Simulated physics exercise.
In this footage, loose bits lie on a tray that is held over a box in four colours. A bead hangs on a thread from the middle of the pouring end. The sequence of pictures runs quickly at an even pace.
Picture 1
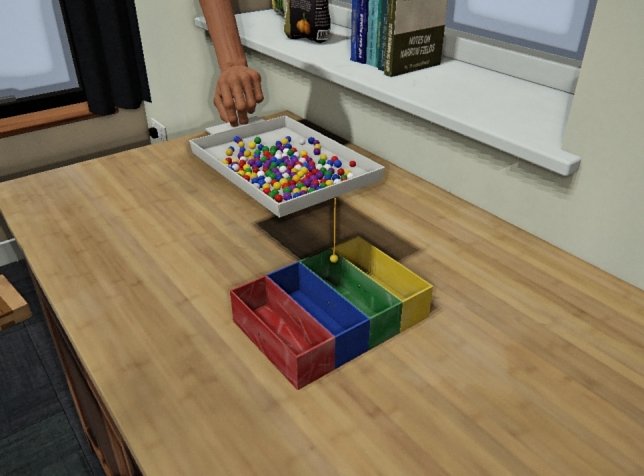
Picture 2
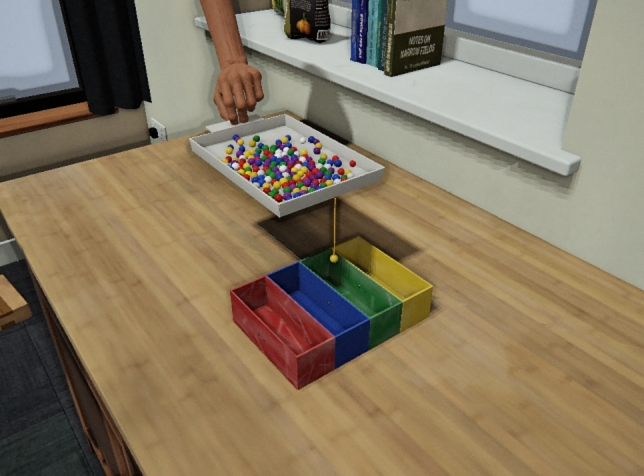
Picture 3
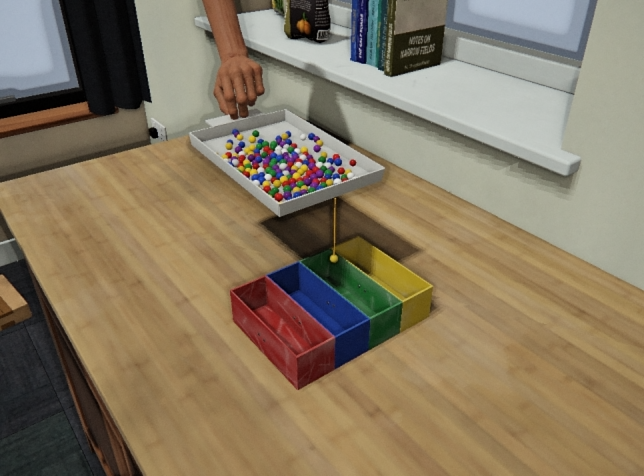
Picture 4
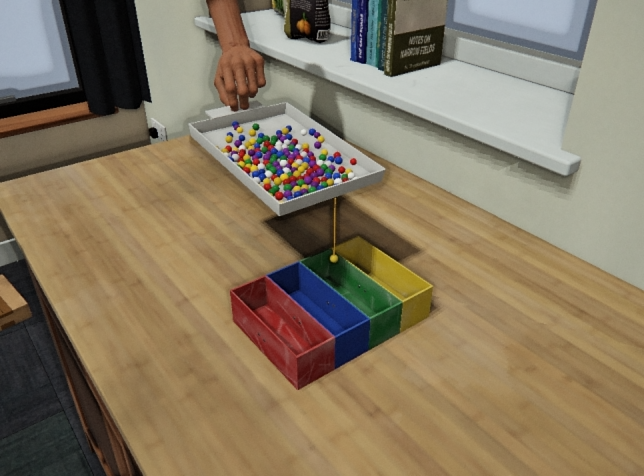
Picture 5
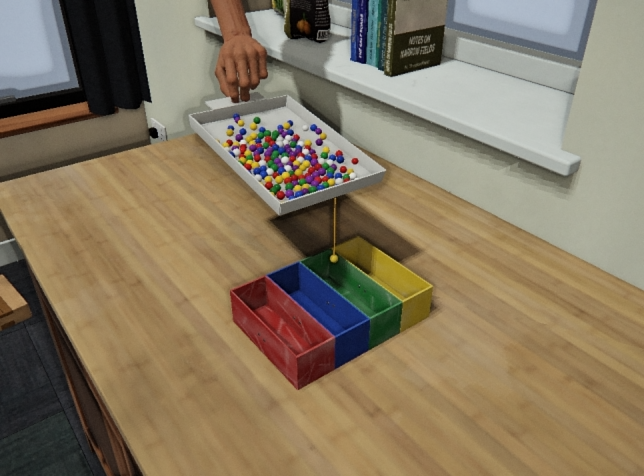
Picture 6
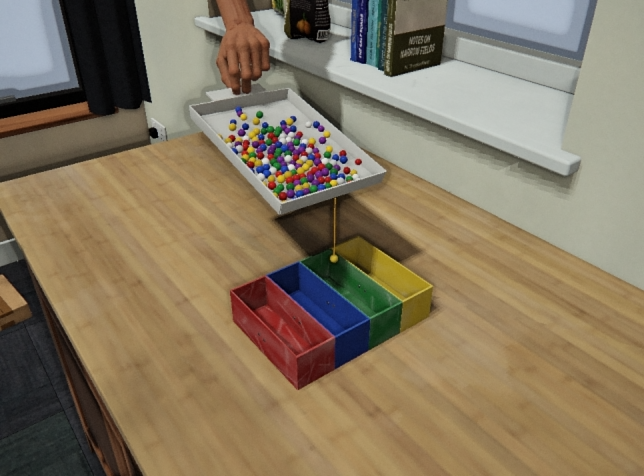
On a wooden table, a hand slightly tilts a tray of colourful beads above a four-coloured box.
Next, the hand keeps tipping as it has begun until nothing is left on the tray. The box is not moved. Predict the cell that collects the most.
I would say the yellow cell.
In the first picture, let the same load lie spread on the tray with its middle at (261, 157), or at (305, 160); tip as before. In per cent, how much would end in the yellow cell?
You'd see roughly 50 per cent first and roughly 40 per cent second.
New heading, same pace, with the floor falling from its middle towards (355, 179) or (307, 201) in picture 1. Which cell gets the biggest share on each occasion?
In turn: Yellow; the cell in blue.
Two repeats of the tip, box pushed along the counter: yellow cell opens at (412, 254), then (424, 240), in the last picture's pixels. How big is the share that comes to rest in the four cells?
Close to 90 per cent, followed by close to 90 per cent.
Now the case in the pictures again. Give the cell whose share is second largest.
Rank 2: Green.
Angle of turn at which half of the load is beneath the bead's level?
It is at around 95 degrees.
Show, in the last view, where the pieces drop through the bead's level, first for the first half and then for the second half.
The opening part goes through (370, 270); what follows goes through (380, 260).
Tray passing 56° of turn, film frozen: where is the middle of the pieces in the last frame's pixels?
The centre of the load shows up near (324, 151) in the last view.
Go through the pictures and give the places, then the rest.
Corners of the pouring end at (279, 203) and (382, 167), level; middle of the load at (283, 170), round plastic beads; bead on its thread at (334, 259); red cell at (316, 360); blue cell at (352, 341); green cell at (385, 323); yellow cell at (416, 306), in the first picture.
Corners of the pouring end at (279, 203) and (382, 167), level; middle of the load at (283, 169), in the second picture.
Corners of the pouring end at (280, 203) and (383, 168), tipped barely, lowest at the right corner; middle of the load at (283, 167), in the third picture.
Corners of the pouring end at (280, 203) and (383, 169), tipped a little, lowest at the right corner; middle of the load at (284, 164), in the fourth picture.
Corners of the pouring end at (281, 202) and (384, 170), tipped a little, lowest at the right corner; middle of the load at (285, 161), in the fifth picture.
Corners of the pouring end at (282, 202) and (384, 171), tipped a little, lowest at the right corner; middle of the load at (288, 159), most on the move; red cell at (316, 360); blue cell at (352, 341); green cell at (385, 323); yellow cell at (416, 306), in the sixth picture.
Soon, tray tipped steeply; nearly all on the tray; a stray few falling or outside the box.
A while on, tray tipped right over; about a third on the tray; a small part in the green cell; a small part in the yellow cell; a small part in the blue cell; about a third falling or outside the box.
Towards the end, tray tipped past a quarter turn; about a third in the yellow cell; about a quarter in the green cell; a small part in the blue cell; a stray few in the red cell; about a quarter falling or outside the box.
Finally, tray tipped past a quarter turn; about a third in the yellow cell; about a quarter in the green cell; a small part in the blue cell; a stray few in the red cell; about a quarter outside the box.
